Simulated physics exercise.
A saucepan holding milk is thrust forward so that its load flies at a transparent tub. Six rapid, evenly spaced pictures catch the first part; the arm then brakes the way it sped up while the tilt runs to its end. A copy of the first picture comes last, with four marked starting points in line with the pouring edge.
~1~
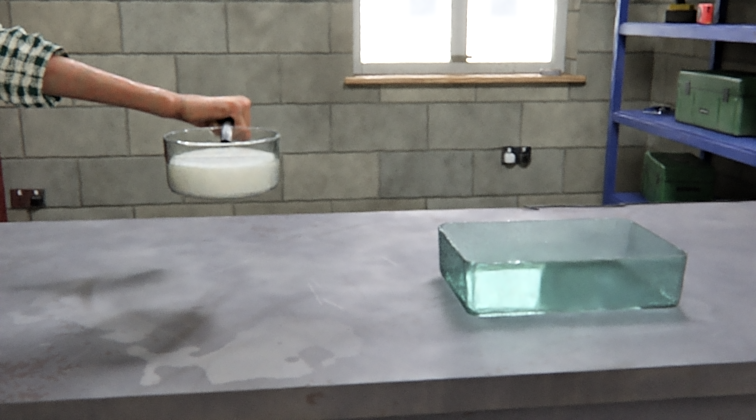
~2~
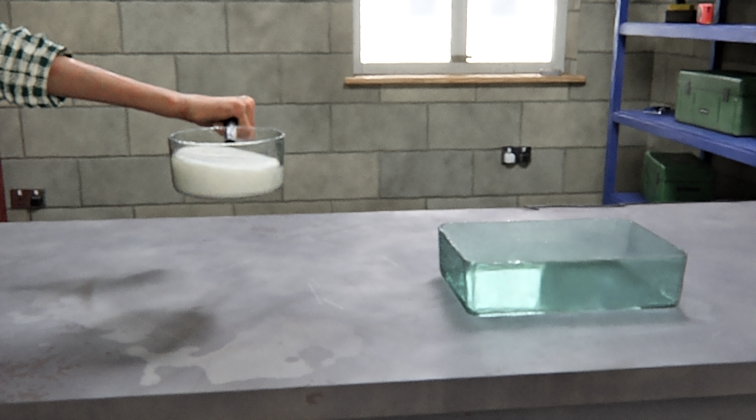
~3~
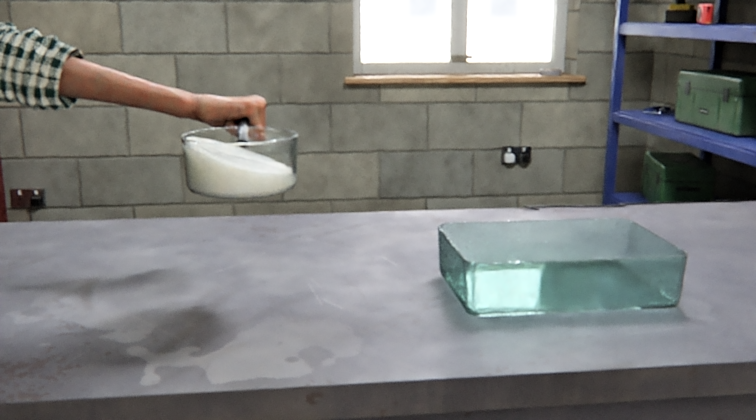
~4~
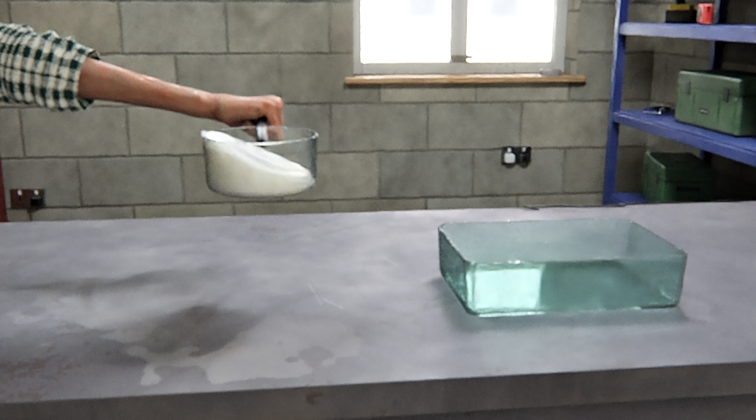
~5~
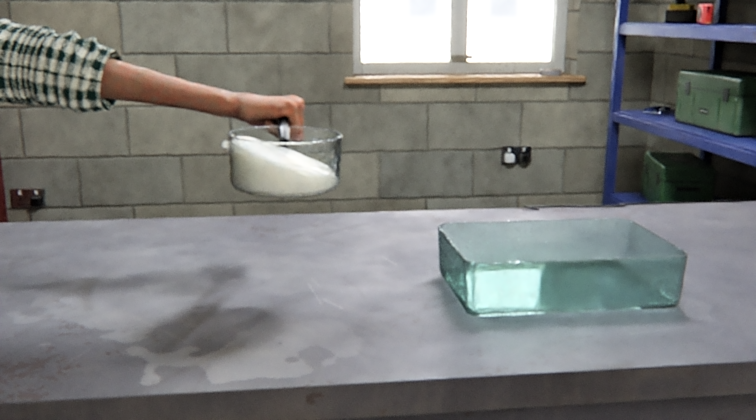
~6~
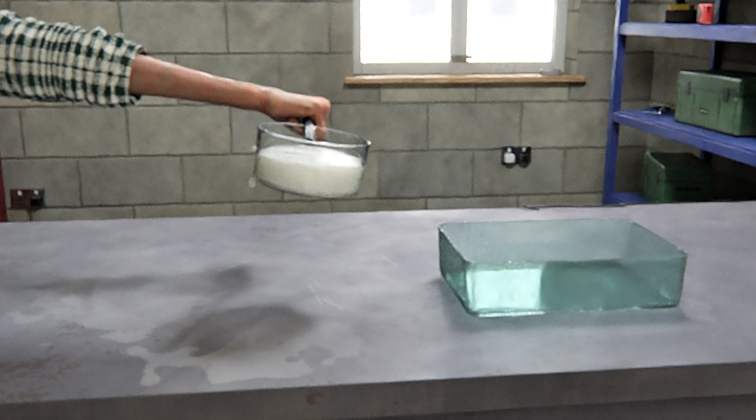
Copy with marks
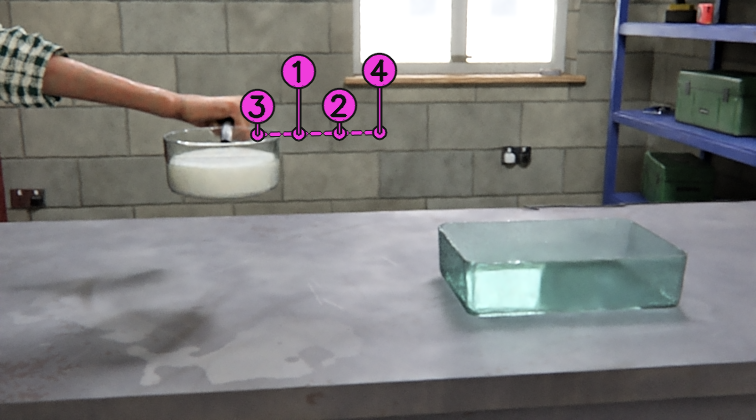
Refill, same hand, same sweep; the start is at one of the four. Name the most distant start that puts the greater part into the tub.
Take 1.
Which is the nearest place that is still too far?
That would be 3.
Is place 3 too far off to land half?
Yes, that goes wrong.
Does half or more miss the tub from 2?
No, not at all.
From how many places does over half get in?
Three of them.
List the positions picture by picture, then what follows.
In the first picture, upright, lip at (277, 134); tub from (464, 315) to (678, 305); nothing has left yet.
In the second picture, upright, lip at (282, 134); nothing has left yet.
In the third picture, upright, lip at (295, 133); nothing has left yet.
In the fourth picture, upright, lip at (315, 133); nothing has left yet.
In the fifth picture, upright, lip at (339, 134); nothing has left yet.
In the sixth picture, tipped about 9°, lip at (367, 141); nothing has left yet.
On the marked copy, 1 at (298, 133); 2 at (339, 133); 3 at (257, 134); 4 at (379, 132).
For place 1, about 63 % lands in the tub, 31 % falls short and 6 % goes beside or beyond.
For place 2, about 83 % lands in the tub, 6 % falls short and 11 % goes beside or beyond.
For place 3, about 34 % lands in the tub, 62 % falls short and 4 % goes beside or beyond.
For place 4, about 85 % lands in the tub, 2 % falls short and 13 % goes beside or beyond.
